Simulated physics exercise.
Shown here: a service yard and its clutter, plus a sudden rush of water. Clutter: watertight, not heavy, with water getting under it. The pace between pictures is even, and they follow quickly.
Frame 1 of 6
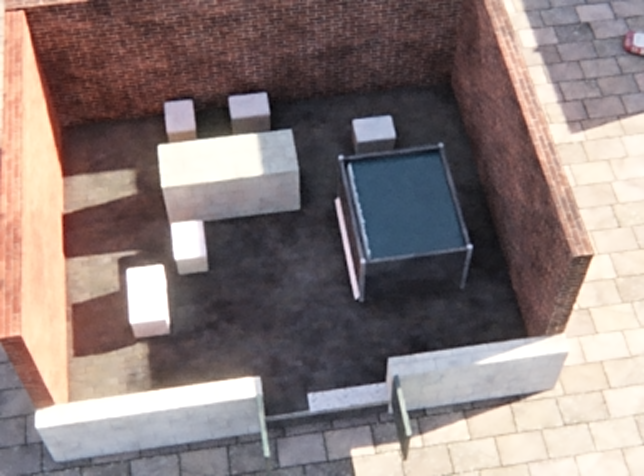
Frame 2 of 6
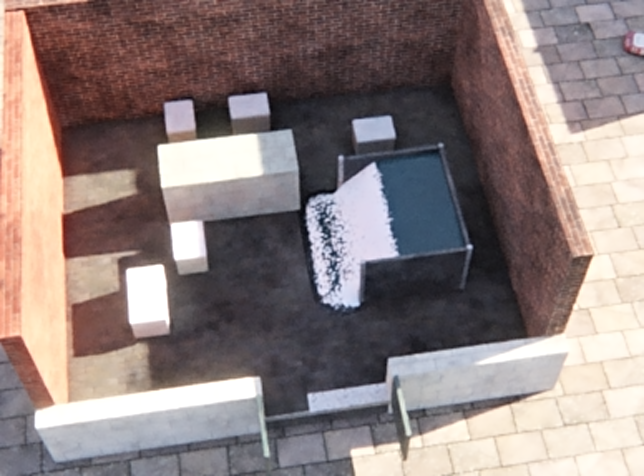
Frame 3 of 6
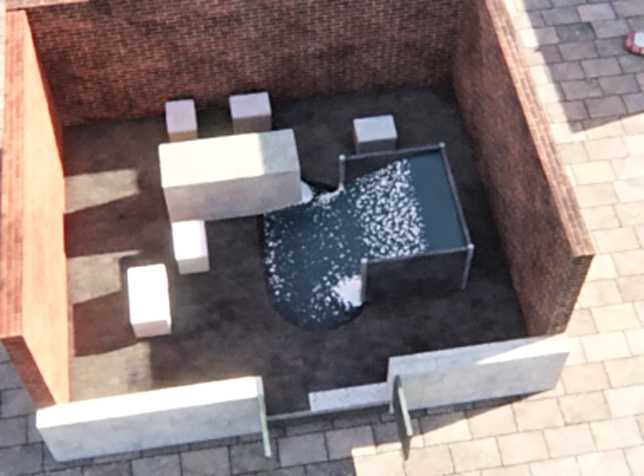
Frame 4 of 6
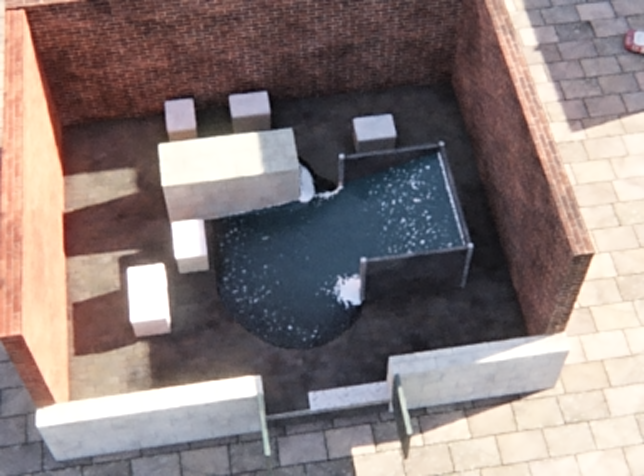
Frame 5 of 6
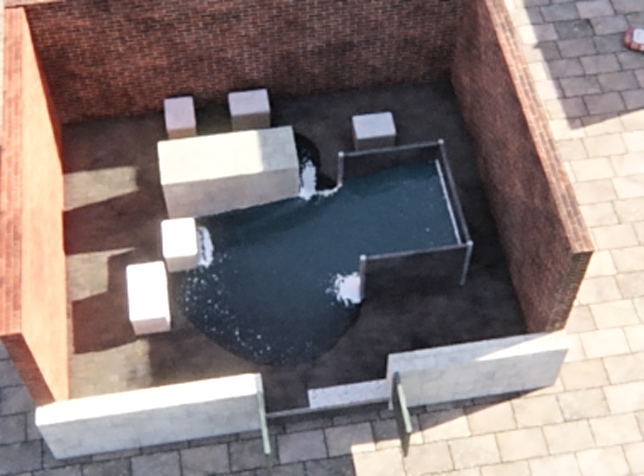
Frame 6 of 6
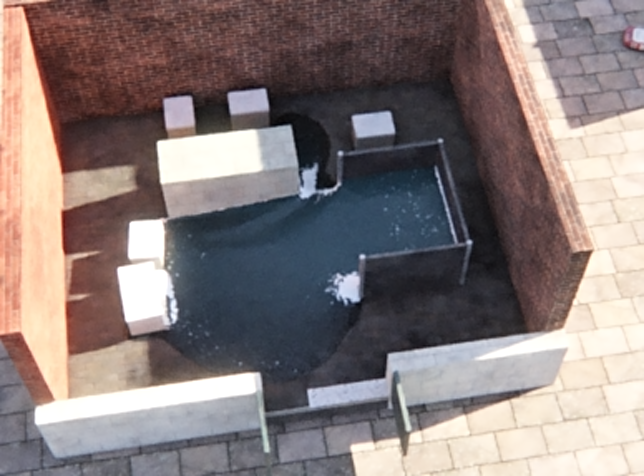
Water bursts from a tank, spreads across the walled yard and pushes two pale boxes left.
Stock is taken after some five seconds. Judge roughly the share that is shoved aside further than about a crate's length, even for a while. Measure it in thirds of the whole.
The share is two thirds or more of the whole.
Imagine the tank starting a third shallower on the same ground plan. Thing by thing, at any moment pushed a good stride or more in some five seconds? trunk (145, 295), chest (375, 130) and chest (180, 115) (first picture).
Well, in sequence: Carried that far, not carried that far, carried that far.
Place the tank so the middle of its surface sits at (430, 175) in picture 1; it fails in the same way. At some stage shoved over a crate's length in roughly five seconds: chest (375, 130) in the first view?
Lab note - finding: Distance not reached.
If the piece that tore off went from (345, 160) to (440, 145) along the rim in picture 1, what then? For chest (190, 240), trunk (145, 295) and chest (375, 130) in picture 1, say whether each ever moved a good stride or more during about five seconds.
Object by object: Less than that, displaced that much, displaced that much.
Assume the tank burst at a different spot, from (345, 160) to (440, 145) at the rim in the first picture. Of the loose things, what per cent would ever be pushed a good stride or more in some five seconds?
About 80 per cent.
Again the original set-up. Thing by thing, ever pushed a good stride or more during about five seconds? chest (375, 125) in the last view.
Note - travel: Within that distance.
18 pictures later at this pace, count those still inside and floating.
I count 3.
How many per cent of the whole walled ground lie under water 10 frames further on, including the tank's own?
Roughly 65 in a hundred.
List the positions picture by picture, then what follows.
A chest at (189, 239) rests on the ground; a trunk at (146, 294) rests on the ground; 0 of 5 have shifted, in the first frame.
A chest at (189, 240) rests on the ground; a trunk at (146, 294) rests on the ground; 0 of 5 have shifted, in the second frame.
A chest at (190, 239) rests on the ground; a trunk at (148, 294), on the bottom; 0 of 5 have shifted, in the third frame.
A chest at (189, 238), on the bottom; a trunk at (147, 293), on the bottom; 0 of 5 have shifted, in the fourth frame.
A chest at (179, 237) rests on the ground, close to its start; a trunk at (147, 291) rests on the ground; 1 of 5 have shifted, in the fifth frame.
A chest at (145, 239) rests on the ground, a stride from its start; a trunk at (140, 291), on the bottom, close to its start; 2 of 5 have shifted, in the sixth frame.
A moment on, 2 of 5 are well off their spots; 1 afloat.
Next, 2 of 5 are well off their spots; 2 afloat.
Later, 3 of 5 are well off their spots; 3 afloat.
In the end, 4 of 5 are well off their spots, and 4 have been at some point; 4 afloat.
